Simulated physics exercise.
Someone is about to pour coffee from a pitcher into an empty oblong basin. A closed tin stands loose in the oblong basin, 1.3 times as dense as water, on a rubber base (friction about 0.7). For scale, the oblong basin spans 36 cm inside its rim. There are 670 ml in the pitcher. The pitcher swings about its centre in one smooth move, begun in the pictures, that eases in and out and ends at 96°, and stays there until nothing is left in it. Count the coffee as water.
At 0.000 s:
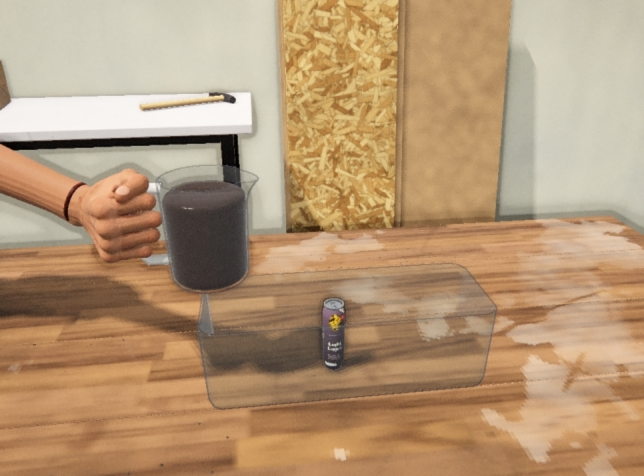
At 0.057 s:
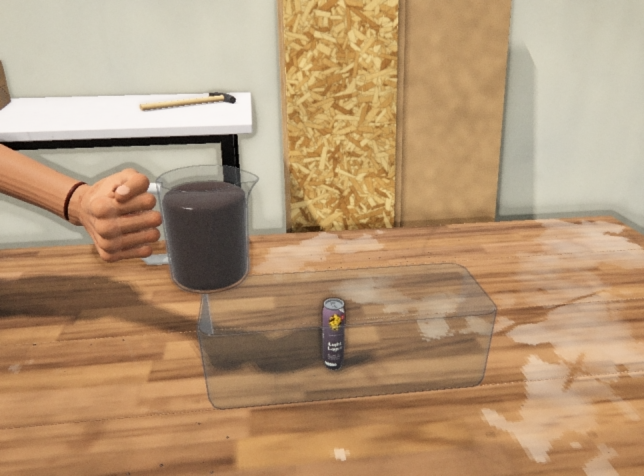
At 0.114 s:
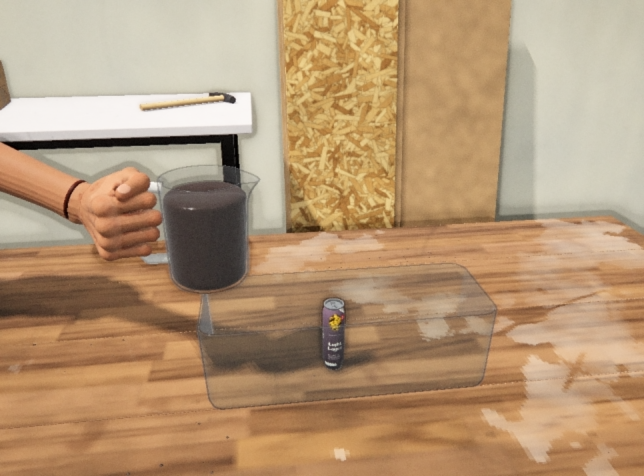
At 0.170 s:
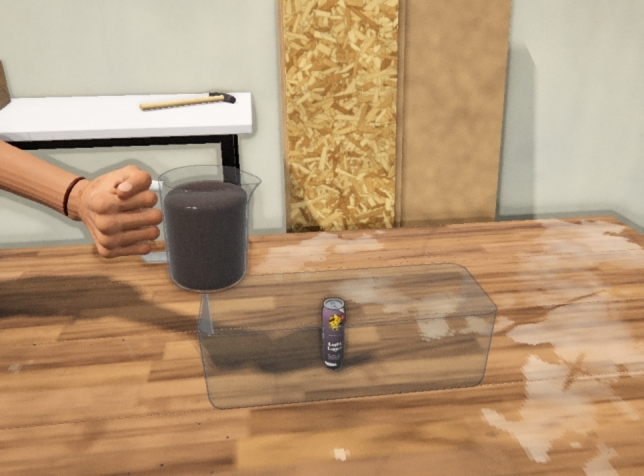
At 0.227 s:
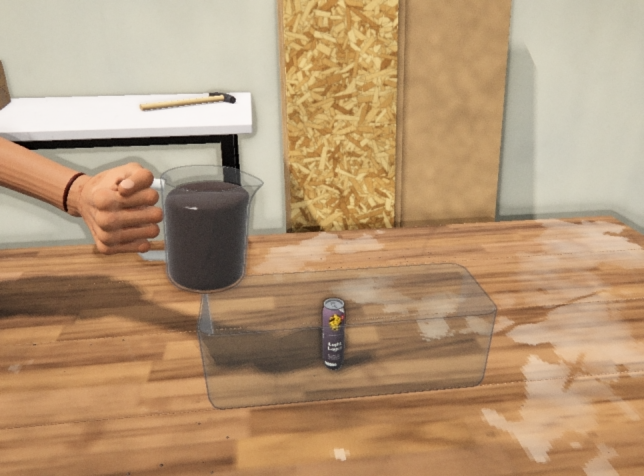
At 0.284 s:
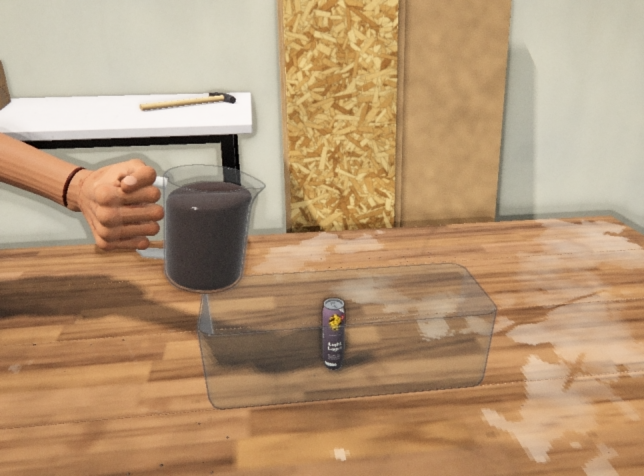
In a room with pale walls, a wooden tabletop with whitish worn patches is seen from slightly above by a still camera. At left, a hand holds a clear pitcher of dark liquid above a transparent oblong basin containing a small dark purple tin, with a hammer on a white shelf and tan boards behind. The hand tilts the pitcher very slightly to the right, while the tin stays still.
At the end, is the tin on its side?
It falls.
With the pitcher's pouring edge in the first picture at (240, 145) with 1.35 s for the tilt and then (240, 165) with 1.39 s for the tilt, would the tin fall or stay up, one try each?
First it falls; then it falls.
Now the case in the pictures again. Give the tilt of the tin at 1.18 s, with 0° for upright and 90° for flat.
Near 0° from upright.
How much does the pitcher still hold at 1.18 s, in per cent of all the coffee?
Near 48 in a hundred.
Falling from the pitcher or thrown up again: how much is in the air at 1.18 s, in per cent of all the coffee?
Some 14 per cent.
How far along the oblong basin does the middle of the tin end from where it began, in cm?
Some 7.0 cm.
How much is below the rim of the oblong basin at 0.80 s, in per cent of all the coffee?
Near 3 in a hundred.
By 0.80 s the tilt is 53° and 90 per cent is still to pour; the tin stands where it began.
By 1.18 s the tilt is 85° and 47 per cent is still to pour; the tin stands where it began.
By 1.58 s the tilt is 96° and 10 per cent is still to pour; the tin lies on its side.
By 2.01 s the tilt is 96° and 1 per cent is still to pour; the tin lies on its side.
At rest the tin lies on its side.
